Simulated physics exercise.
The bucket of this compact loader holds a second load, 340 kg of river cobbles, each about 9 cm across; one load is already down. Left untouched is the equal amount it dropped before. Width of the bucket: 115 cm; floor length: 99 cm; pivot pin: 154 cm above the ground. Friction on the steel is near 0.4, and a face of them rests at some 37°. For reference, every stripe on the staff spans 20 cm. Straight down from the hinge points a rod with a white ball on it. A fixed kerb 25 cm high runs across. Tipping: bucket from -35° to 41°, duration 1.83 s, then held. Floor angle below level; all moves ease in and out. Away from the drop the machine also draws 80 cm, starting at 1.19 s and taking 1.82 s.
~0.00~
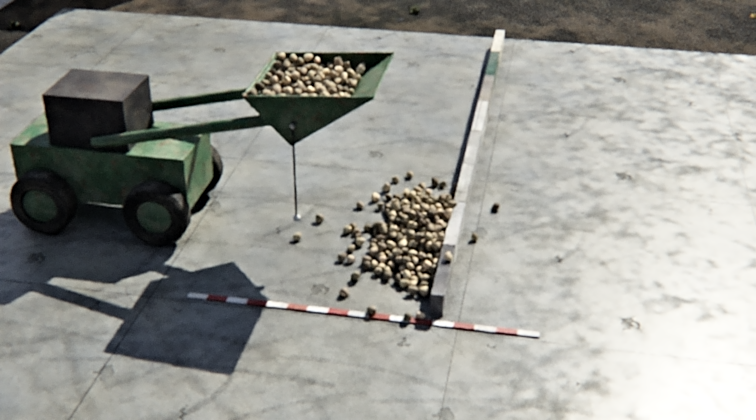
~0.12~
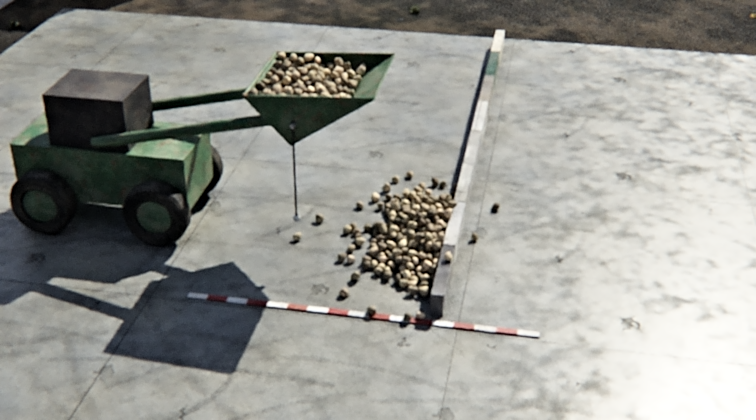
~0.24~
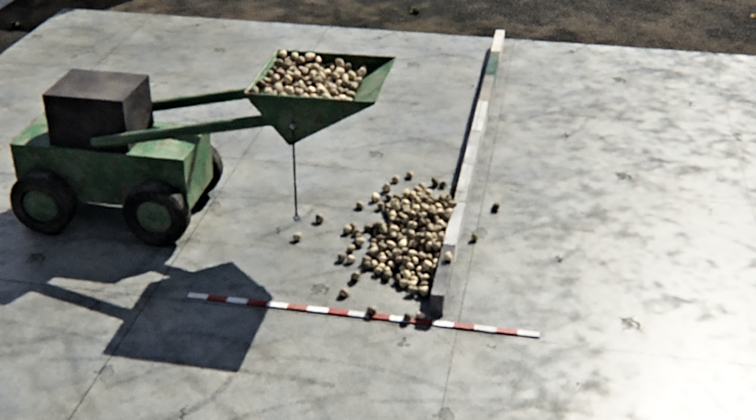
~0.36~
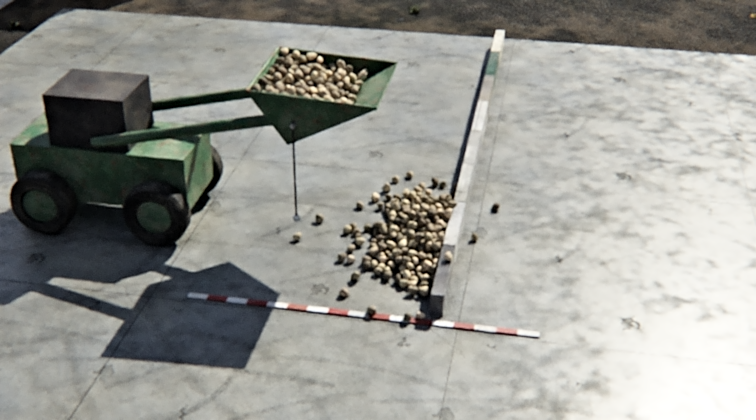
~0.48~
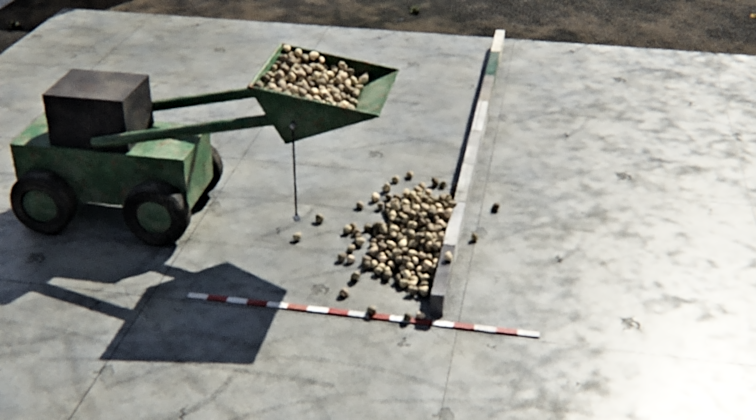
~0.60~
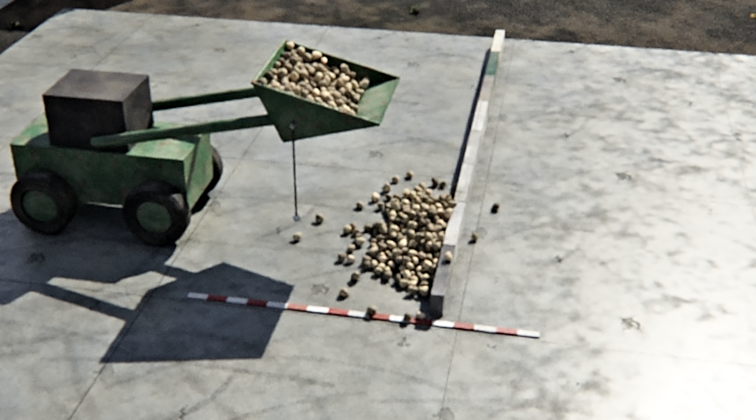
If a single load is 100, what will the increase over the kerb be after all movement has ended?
The increase will be around 0 per cent.
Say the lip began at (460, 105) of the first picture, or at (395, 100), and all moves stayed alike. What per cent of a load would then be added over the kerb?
Roughly 50 and 0 per cent, in that order.
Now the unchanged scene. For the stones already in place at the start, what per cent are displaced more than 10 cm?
5 %.
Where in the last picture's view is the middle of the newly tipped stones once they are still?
Their middle rests near (374, 228).
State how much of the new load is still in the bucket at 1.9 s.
Close to 15 in a hundred.
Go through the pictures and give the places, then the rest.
In the first picture, the bucket is at -35°, its lip at (373, 98); the top of the load is at (310, 67). The earlier load is highest near (438, 222), 29 cm above ground level, 99 % on this side of the kerb, 1 % over the kerb.
In the second picture, the bucket is at -34°, its lip at (374, 99); the top of the load is at (303, 66); the stones move at 0.1 m/s on average.
In the third picture, the bucket is at -31°, its lip at (375, 103); the top of the load is at (285, 67); the stones move at 0.1 m/s on average.
In the fourth picture, the bucket is at -27°, its lip at (377, 109); the top of the load is at (284, 65); the stones move at 0.2 m/s on average.
In the fifth picture, the bucket is at -22°, its lip at (379, 116); the top of the load is at (286, 61); the stones move at 0.2 m/s on average.
In the sixth picture, the bucket is at -16°, its lip at (380, 125); the top of the load is at (289, 58); the stones move at 0.2 m/s on average.
After 1.4 s the floor is at 29°; in per cent of one load, 100 in the bucket, 99 on this side of the kerb, 1 over the kerb; the foremost stones are at (456, 227).
After 1.9 s the floor is at 41°; in per cent of one load, 14 in the bucket, 185 on this side of the kerb, 1 over the kerb; the foremost stones are at (456, 227).
After 3.5 s the floor is at 41°; in per cent of one load, 0 in the bucket, 199 on this side of the kerb, 1 over the kerb; the foremost stones are at (456, 227).
After 6.2 s the floor is at 41°; in per cent of one load, 0 in the bucket, 199 on this side of the kerb, 1 over the kerb; the foremost stones are at (456, 227). Net gain over the kerb, 0.
